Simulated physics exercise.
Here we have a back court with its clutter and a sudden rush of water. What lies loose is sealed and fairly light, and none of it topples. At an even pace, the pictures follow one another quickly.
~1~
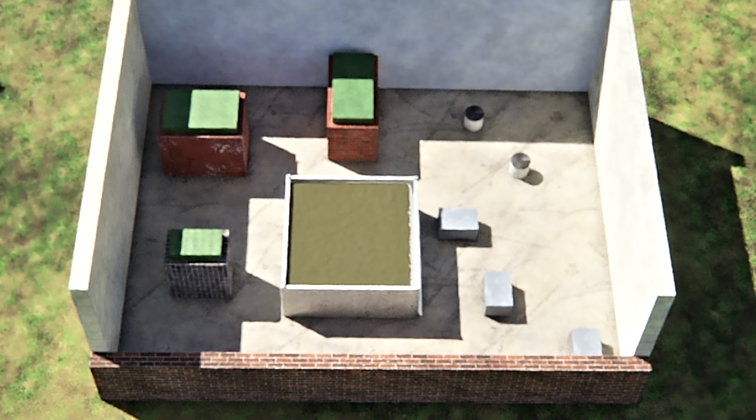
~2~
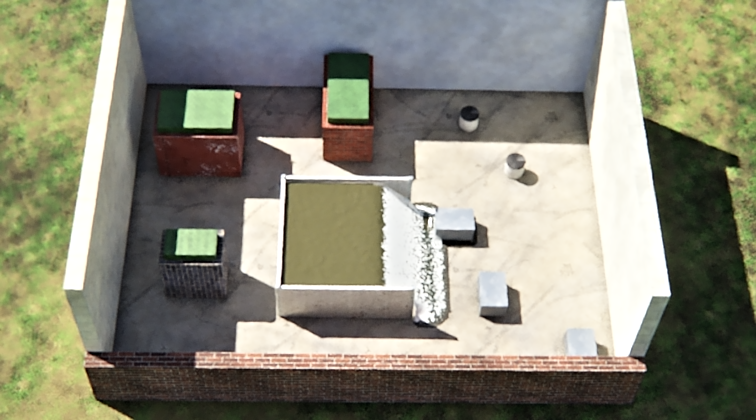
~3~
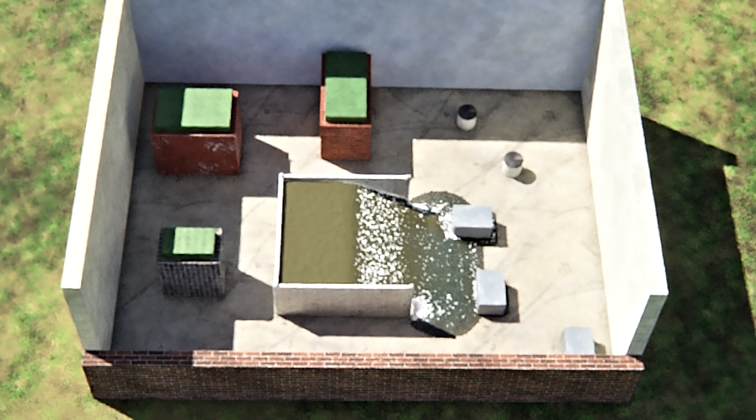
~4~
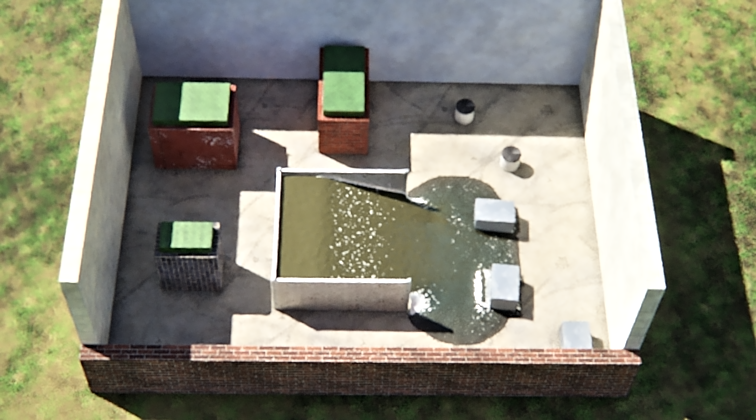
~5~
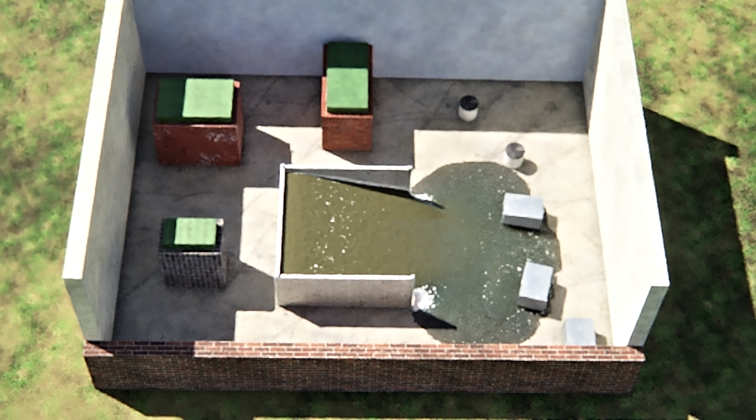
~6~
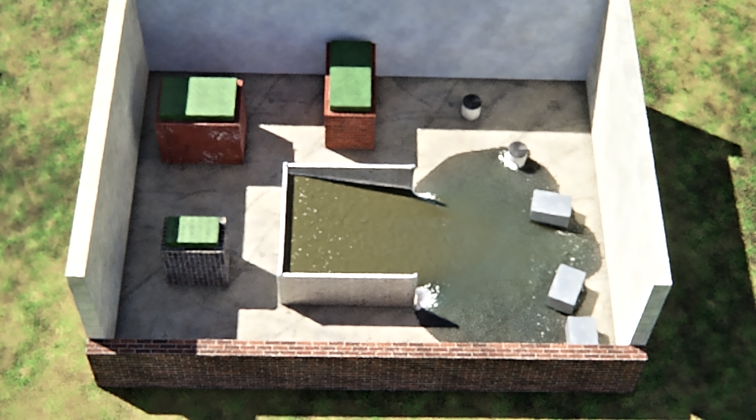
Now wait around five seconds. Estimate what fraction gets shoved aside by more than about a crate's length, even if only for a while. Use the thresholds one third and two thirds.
I'd put it at two thirds or higher.
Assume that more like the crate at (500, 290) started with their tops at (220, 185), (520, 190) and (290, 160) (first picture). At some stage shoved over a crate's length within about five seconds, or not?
In sequence: Doesn't go far, pushed clear, doesn't go far.
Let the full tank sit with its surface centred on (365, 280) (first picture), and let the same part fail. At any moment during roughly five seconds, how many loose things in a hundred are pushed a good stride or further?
Estimate: Approx. 100 %.
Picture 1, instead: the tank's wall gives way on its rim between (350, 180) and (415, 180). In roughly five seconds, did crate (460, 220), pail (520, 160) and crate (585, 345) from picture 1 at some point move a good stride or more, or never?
Here's my take, in sequence: Fails to go that far, fails to go that far, and fails to go that far.
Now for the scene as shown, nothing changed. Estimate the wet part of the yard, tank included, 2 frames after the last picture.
40 per cent, roughly.
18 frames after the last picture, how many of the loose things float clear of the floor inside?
The number is 3.
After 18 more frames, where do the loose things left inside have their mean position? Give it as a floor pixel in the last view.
Roughly at (502, 190) in the last view.
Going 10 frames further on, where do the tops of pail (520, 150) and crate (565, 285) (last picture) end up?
Close to (560, 86), and close to (605, 281).
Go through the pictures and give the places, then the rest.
A crate at (458, 218) rests on the ground; a crate at (498, 288) rests on the ground; 0 of 5 have shifted, in the first picture.
A crate at (455, 219), on the bottom; a crate at (493, 289), on the bottom; 0 of 5 have shifted, in the second picture.
A crate at (473, 216), on the bottom, a stride from its start; a crate at (491, 287) rests on the ground; 1 of 5 have shifted, in the third picture.
A crate at (495, 210) rests on the ground, a stride from its start; a crate at (505, 282), on the bottom, close to its start; 2 of 5 have shifted, in the fourth picture.
A crate at (524, 206) rests on the ground, a stride from its start; a crate at (536, 281) rests on the ground, a stride from its start; 2 of 5 have shifted, in the fifth picture.
A crate at (552, 203) rests on the ground, far from its start; a crate at (567, 284), on the bottom, a stride from its start; 2 of 5 have shifted, in the sixth picture.
A moment on, 2 of 5 are well off their spots; 2 afloat.
Next, 3 of 5 are well off their spots; 4 afloat.
Later, 4 of 5 are well off their spots; 3 afloat.
In the end, 5 of 5 are well off their spots, and 5 have been at some point; 4 afloat.
